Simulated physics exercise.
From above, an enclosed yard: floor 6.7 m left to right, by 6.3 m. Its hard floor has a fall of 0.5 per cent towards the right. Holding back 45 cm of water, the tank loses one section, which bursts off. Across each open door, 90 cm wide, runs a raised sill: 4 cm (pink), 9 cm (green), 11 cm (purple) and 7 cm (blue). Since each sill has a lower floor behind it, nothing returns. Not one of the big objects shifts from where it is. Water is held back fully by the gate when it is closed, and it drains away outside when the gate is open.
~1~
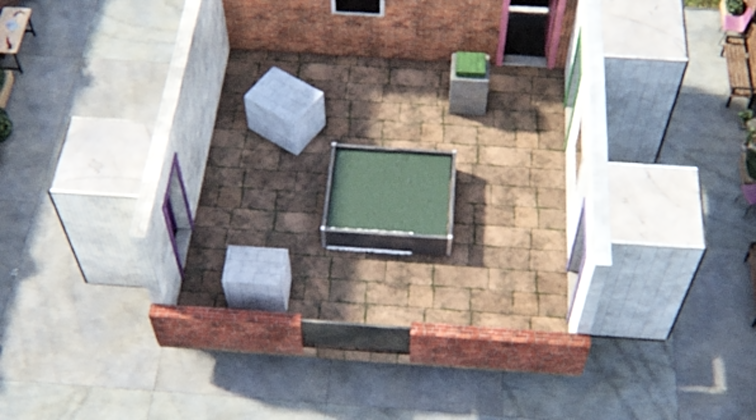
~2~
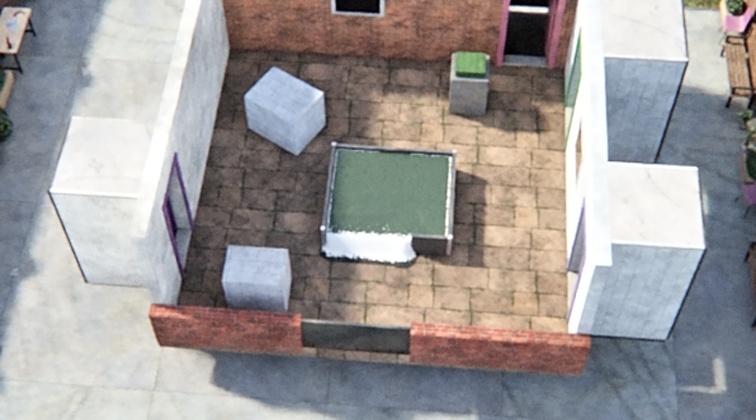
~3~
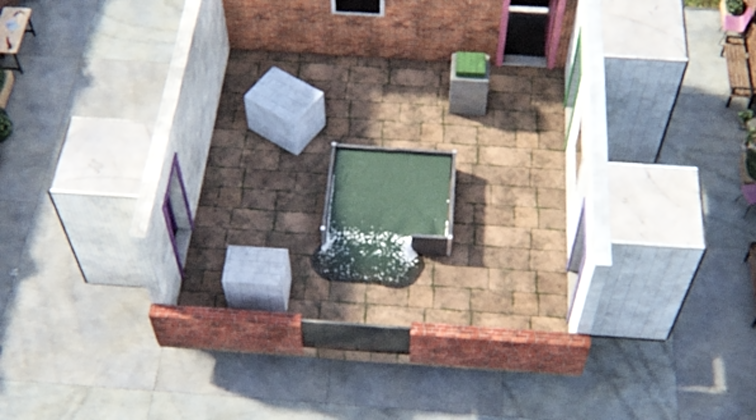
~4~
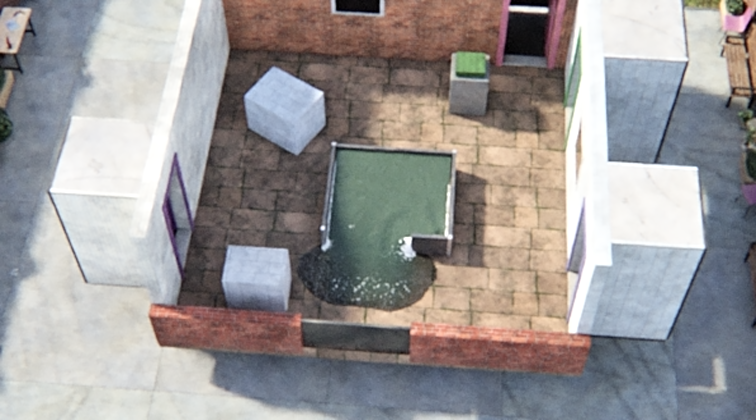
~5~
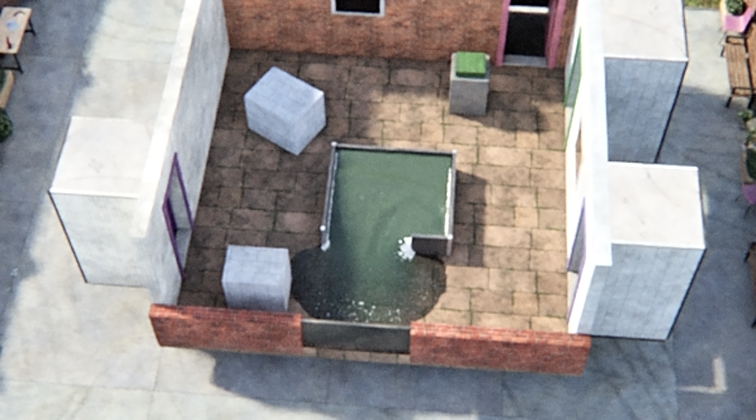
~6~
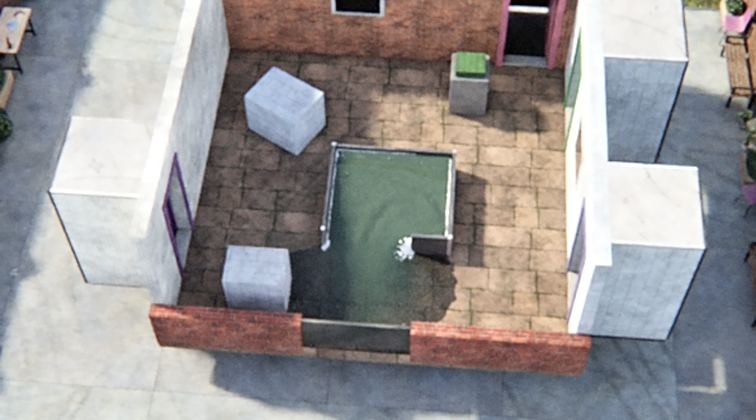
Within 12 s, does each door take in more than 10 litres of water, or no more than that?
In order: The pink door overshoots the limit; the green door undershoots the limit; the purple door undershoots the limit; the blue door overshoots the limit.
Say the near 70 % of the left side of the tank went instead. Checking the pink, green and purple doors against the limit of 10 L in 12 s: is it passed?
Door by door - pink: Within bounds, green: Within bounds, purple: Out of bounds.
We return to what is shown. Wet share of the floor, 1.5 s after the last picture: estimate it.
Some 20 per cent of the floor is wet.
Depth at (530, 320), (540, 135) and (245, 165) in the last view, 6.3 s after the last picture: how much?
10, 3 and 5 cm.
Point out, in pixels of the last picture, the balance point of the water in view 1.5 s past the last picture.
It lies at roughly (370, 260) in pixels.
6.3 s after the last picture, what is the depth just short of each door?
You'd get pink at 7 cm, green at 3 cm, purple at 3 cm, and blue at 11 cm.
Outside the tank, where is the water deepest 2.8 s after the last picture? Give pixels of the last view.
About (184, 326).
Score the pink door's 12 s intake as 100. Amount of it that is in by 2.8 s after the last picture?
Fraction in by then: Around 0 per cent.
Then, 0.7 s after the last picture water covers 15 % of the floor and is deepest (32 cm) near (343, 328); pink door not reached, green door not reached, purple door not reached, blue door not reached.
Then, 1.5 s after the last picture water covers 20 % of the floor and is deepest (31 cm) near (321, 336); pink door not reached, green door not reached, purple door not reached, blue door not reached.
Then, 2.8 s after the last picture water covers 35 % of the floor and is deepest (23 cm) near (184, 326); pink door not reached, green door not reached, purple door 7 cm at the sill, 0 L in, blue door 13 cm at the sill, 9 L in.
Then, 6.3 s after the last picture water covers 75 % of the floor and is deepest (12 cm) near (557, 353); pink door 7 cm at the sill, 1 L in, green door 3 cm at the sill, 0 L in, purple door 3 cm at the sill, 0 L in, blue door 11 cm at the sill, 67 L in.
Then, 11.3 s after the last picture water covers 100 % of the floor and is deepest (8 cm) near (555, 126); pink door 7 cm at the sill, 35 L in, green door 6 cm at the sill, 0 L in, purple door 2 cm at the sill, 0 L in, blue door 6 cm at the sill, 78 L in.
